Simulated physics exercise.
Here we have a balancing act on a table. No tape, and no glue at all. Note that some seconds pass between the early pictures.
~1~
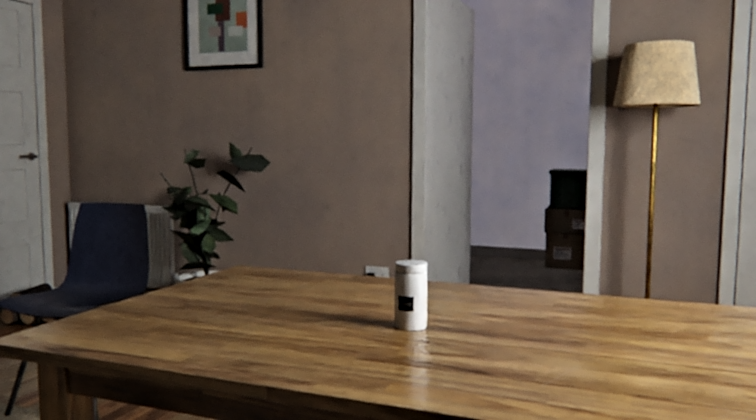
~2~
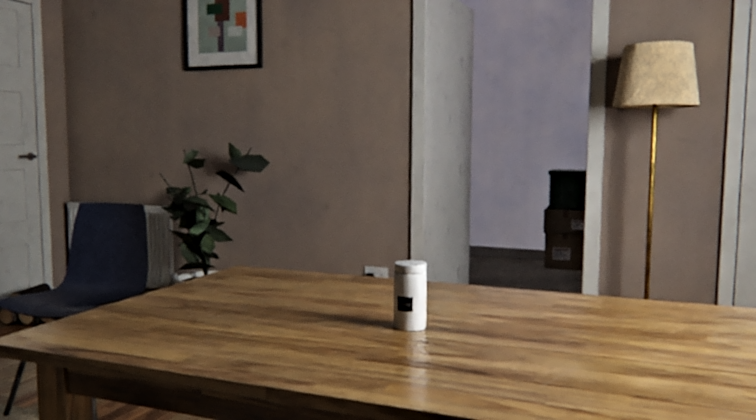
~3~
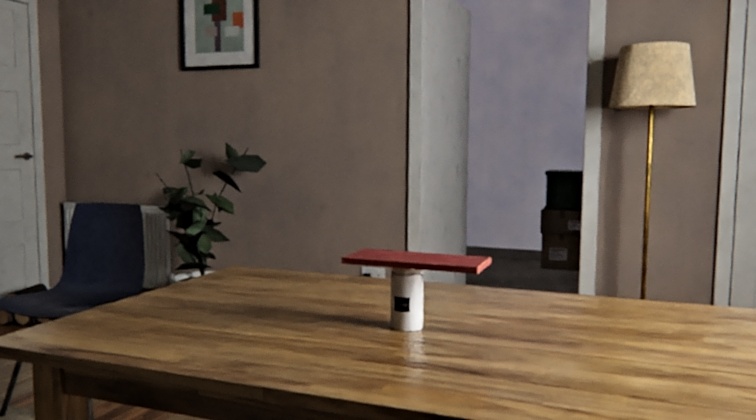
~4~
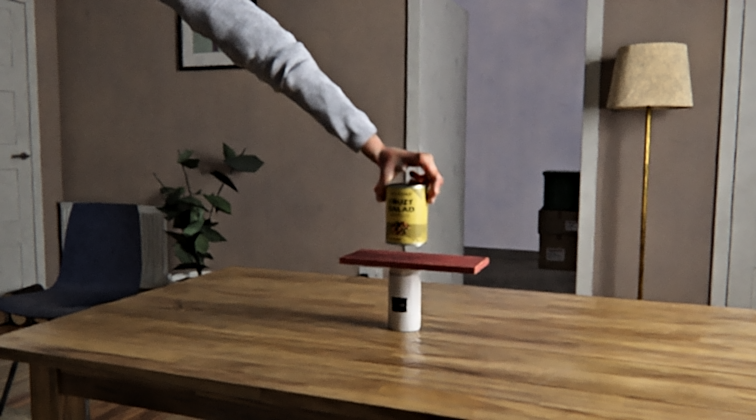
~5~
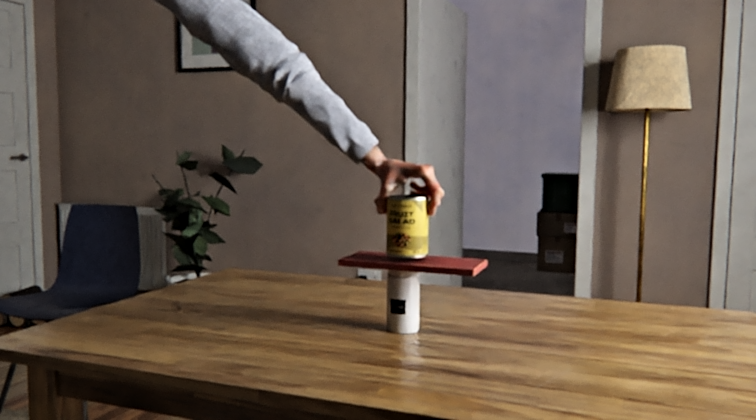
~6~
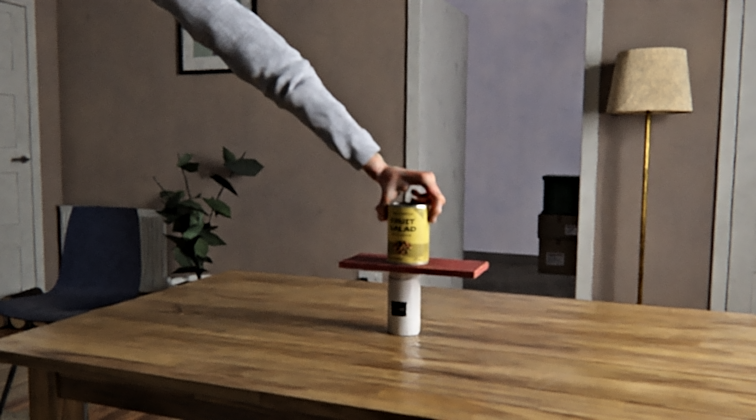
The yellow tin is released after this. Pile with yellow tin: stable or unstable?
I predict it will be stable.
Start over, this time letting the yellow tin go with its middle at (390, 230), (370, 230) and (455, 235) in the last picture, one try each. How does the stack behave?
Stands firm, topples, topples.
Then, 0.40 s later than the last frame, all is still.
Then, 1.10 s later than the last frame, yellow tin resting near (408, 233).
When it is over, all 3 as before. End places, in pixels of the last picture, yellow tin near (409, 233). The stack holds.
